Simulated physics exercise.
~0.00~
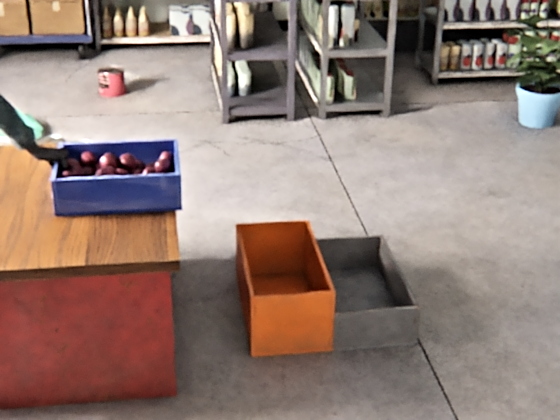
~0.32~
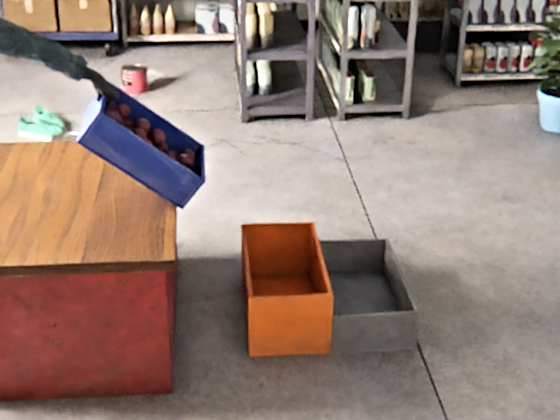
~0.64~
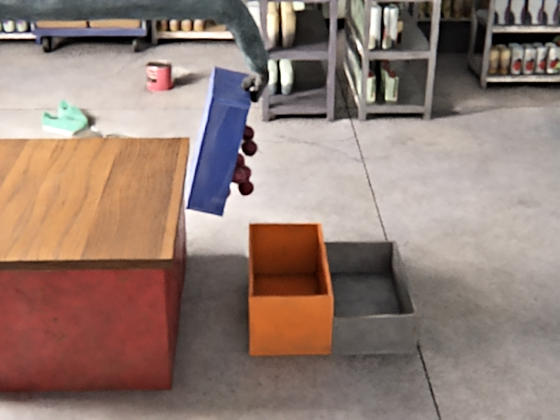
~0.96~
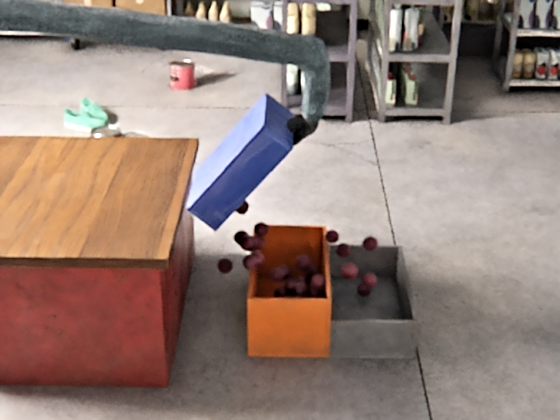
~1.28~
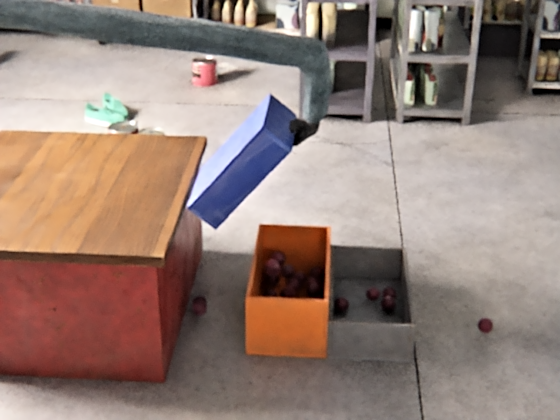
In a storeroom with shelves, a dark arm lifts a blue crate of red onions from a wooden-topped bench and tips it over steeply, spilling them downward; most land in the orange tote, some in the grey trough behind, and a few on the floor.
